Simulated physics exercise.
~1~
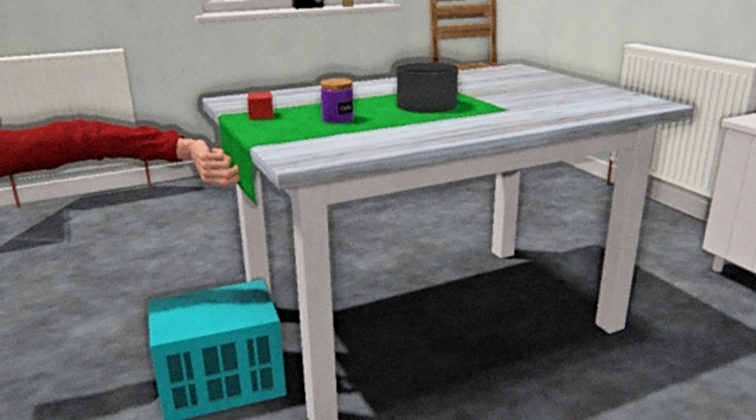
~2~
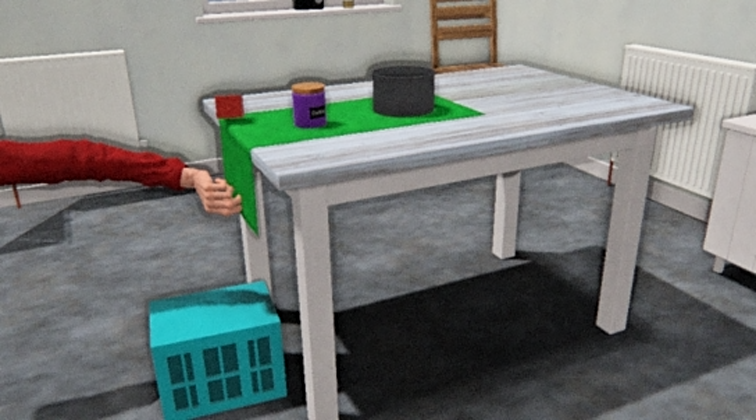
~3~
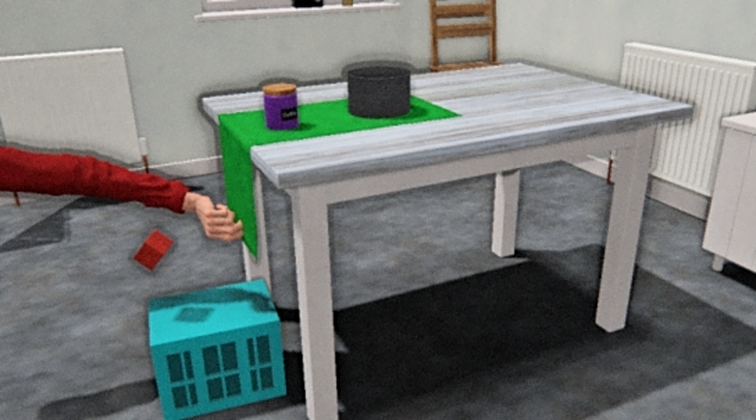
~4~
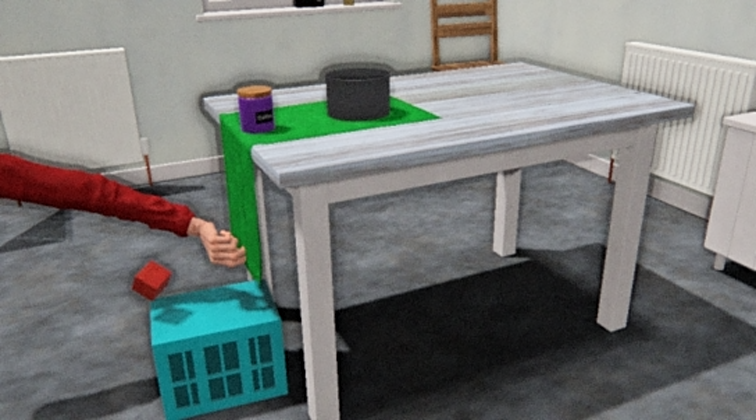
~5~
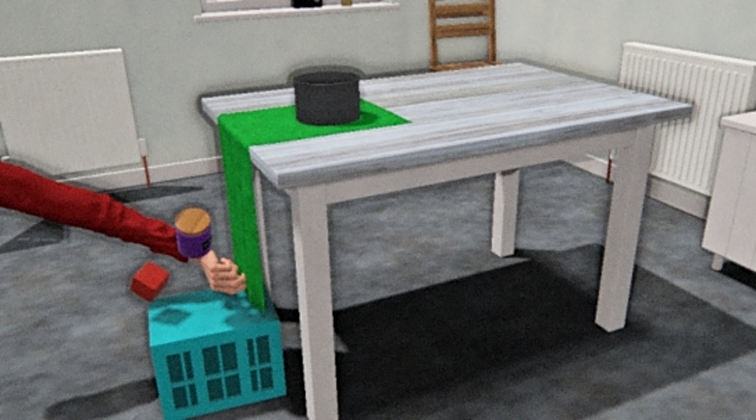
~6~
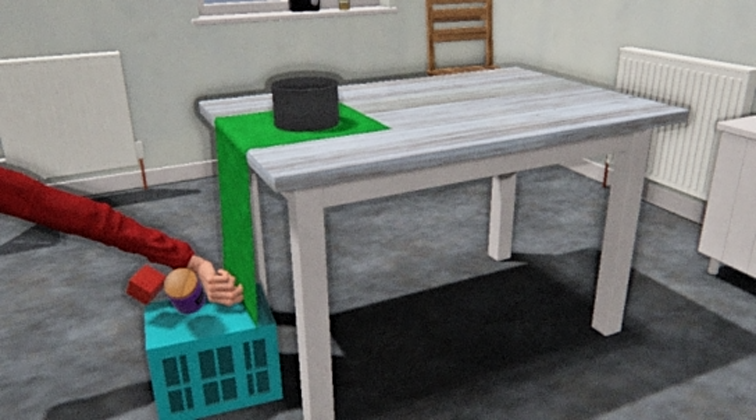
In a grey-floored room, a red-sleeved arm pulled a green cloth down off a table's left end, and the red block dropped over the edge, then the purple jar, both landing by the turquoise crate while the dark pot stayed on the table.
